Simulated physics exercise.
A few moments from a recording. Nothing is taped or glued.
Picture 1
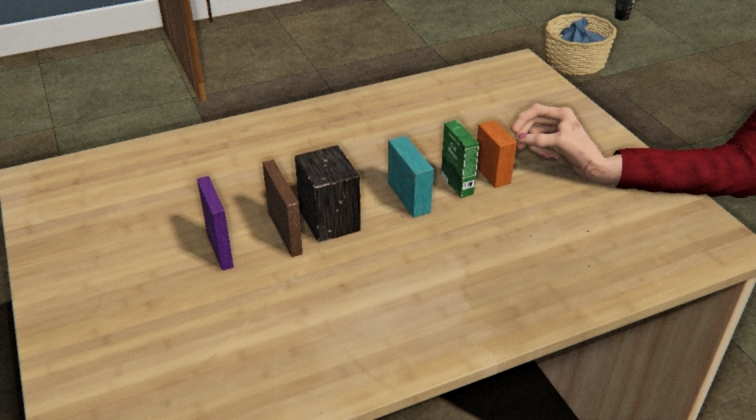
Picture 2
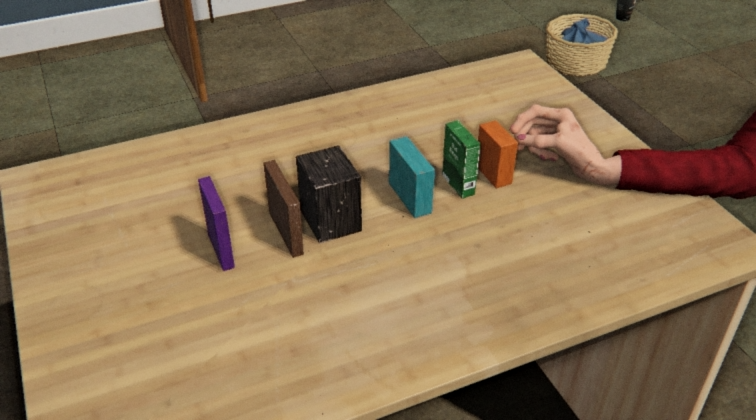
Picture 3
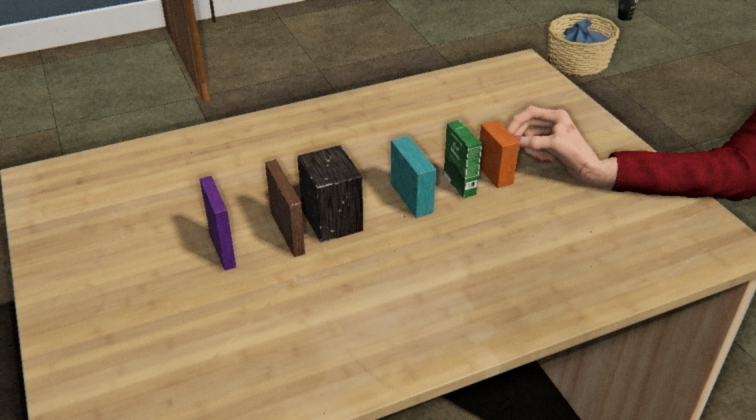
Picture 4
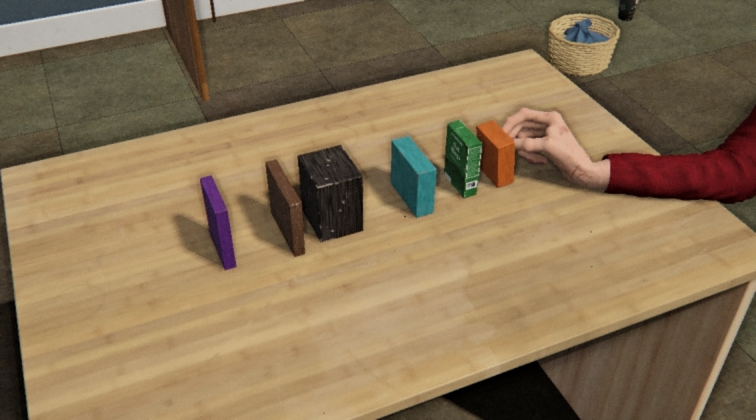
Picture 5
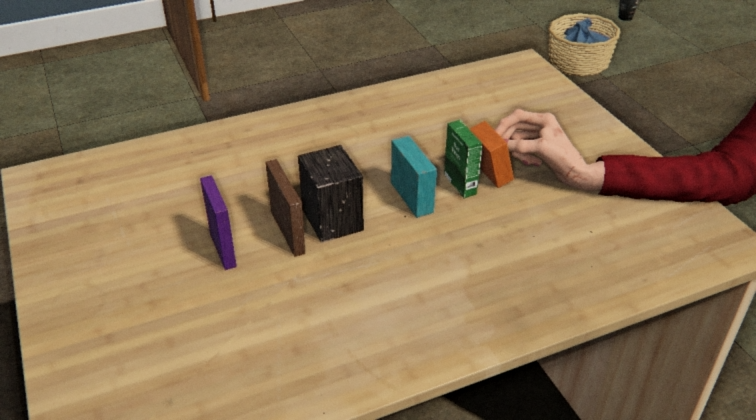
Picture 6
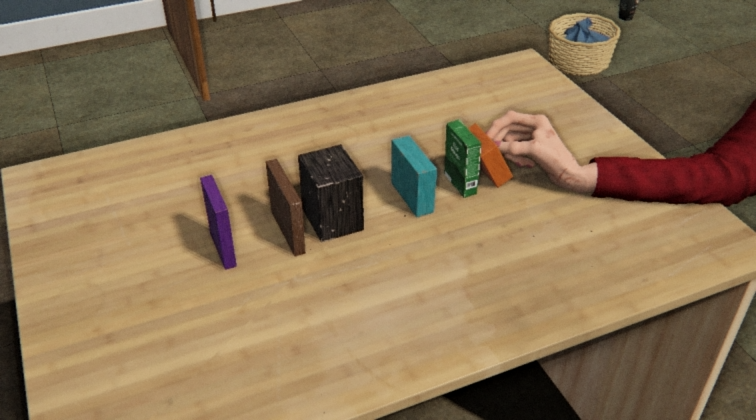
A hand in a red sleeve pushing an orange block leftward, tilting it against a green packet in a spaced tabletop row.
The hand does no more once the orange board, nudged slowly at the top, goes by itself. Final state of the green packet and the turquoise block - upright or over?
Final state: Green packet over; turquoise block over.
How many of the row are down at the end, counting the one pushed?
3 altogether.
Then, 0.20 s later than the last frame, orange board 55° over; green packet tilted by 38° near (442, 166); turquoise block tilted by 4° near (411, 176).
Then, 0.40 s later than the last frame, orange board 67° over; green packet tilted by 67° near (430, 177); turquoise block tilted by 59° near (386, 187).
When it is over, lying over on the table, green packet and turquoise block; the other 2 as before. End places, in pixels of the last picture, green packet near (428, 179), turquoise block near (380, 199).
